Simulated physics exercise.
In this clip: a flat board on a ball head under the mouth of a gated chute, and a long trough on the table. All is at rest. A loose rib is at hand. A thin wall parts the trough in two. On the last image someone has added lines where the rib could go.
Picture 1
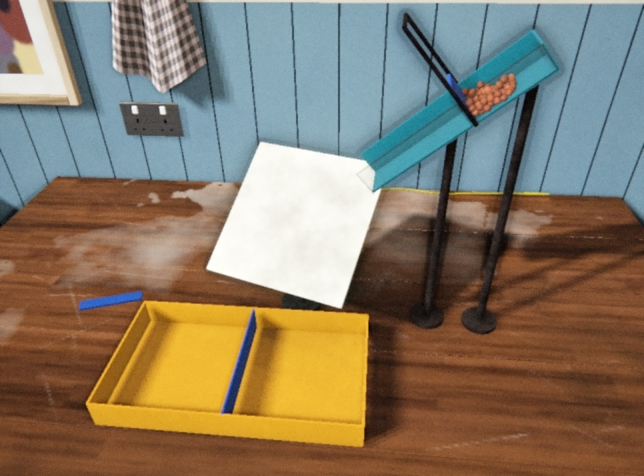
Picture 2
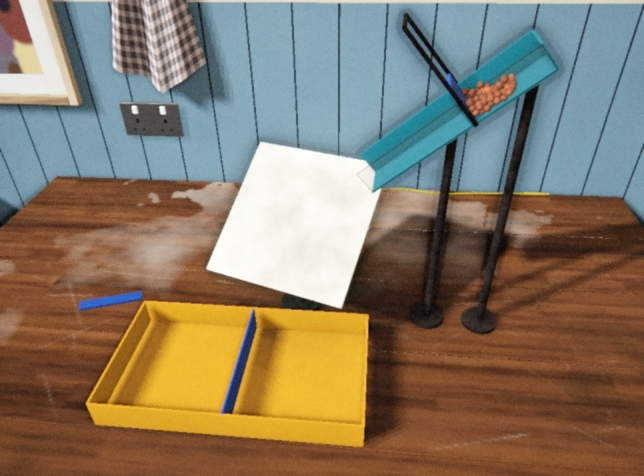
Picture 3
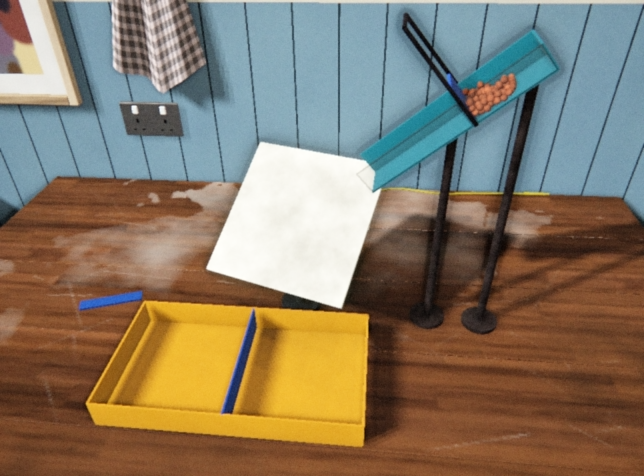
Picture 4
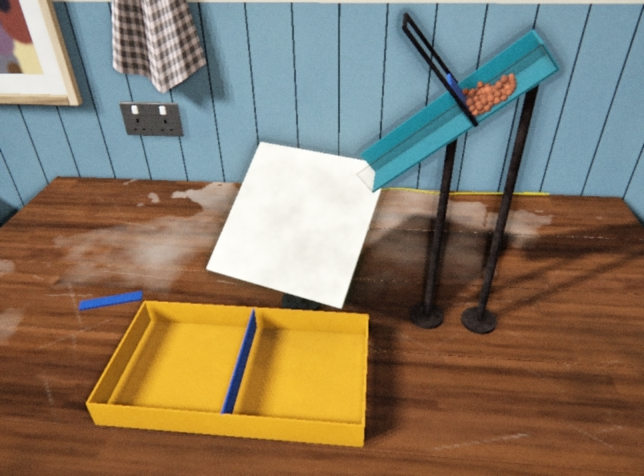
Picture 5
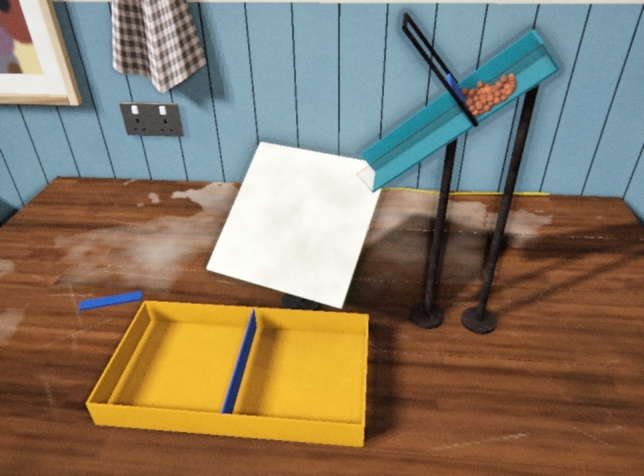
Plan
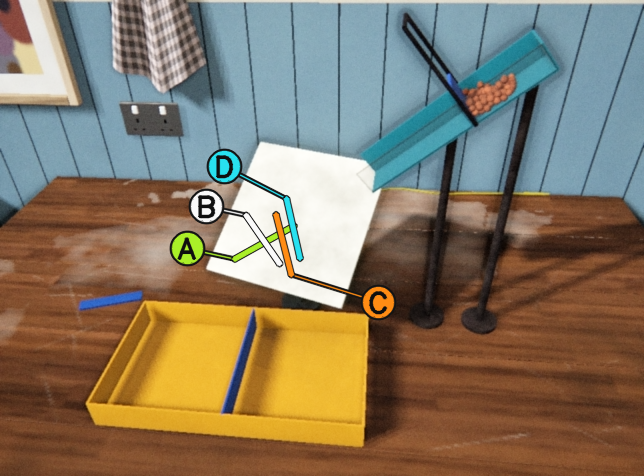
Nothing moves, and the camera stays still, looking slightly down on a worn wooden table against blue panelled wall with a socket and a hanging checked cloth. At right, a teal chute on two dark posts slopes down leftward, orange-brown pellets resting behind its closed black-framed gate. A tilted white board sits below its mouth, behind a yellow trough with a blue divider, a loose blue strip lying at left.
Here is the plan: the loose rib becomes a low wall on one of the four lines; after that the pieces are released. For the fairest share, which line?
A.
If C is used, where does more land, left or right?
Right.
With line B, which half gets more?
Right.
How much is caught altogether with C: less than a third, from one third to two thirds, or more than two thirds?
It is more than two thirds.
On the marked copy, line A from (294, 225) to (234, 259); line B from (246, 215) to (279, 263); line C from (276, 214) to (291, 274); line D from (286, 198) to (299, 258).
With A, of what is caught, about two thirds in the left half, about a third in the right.
With B, of what is caught, a small part in the left half, nearly all in the right.
With C, of what is caught, a small part in the left half, nearly all in the right.
With D, of what is caught, a small part in the left half, nearly all in the right.
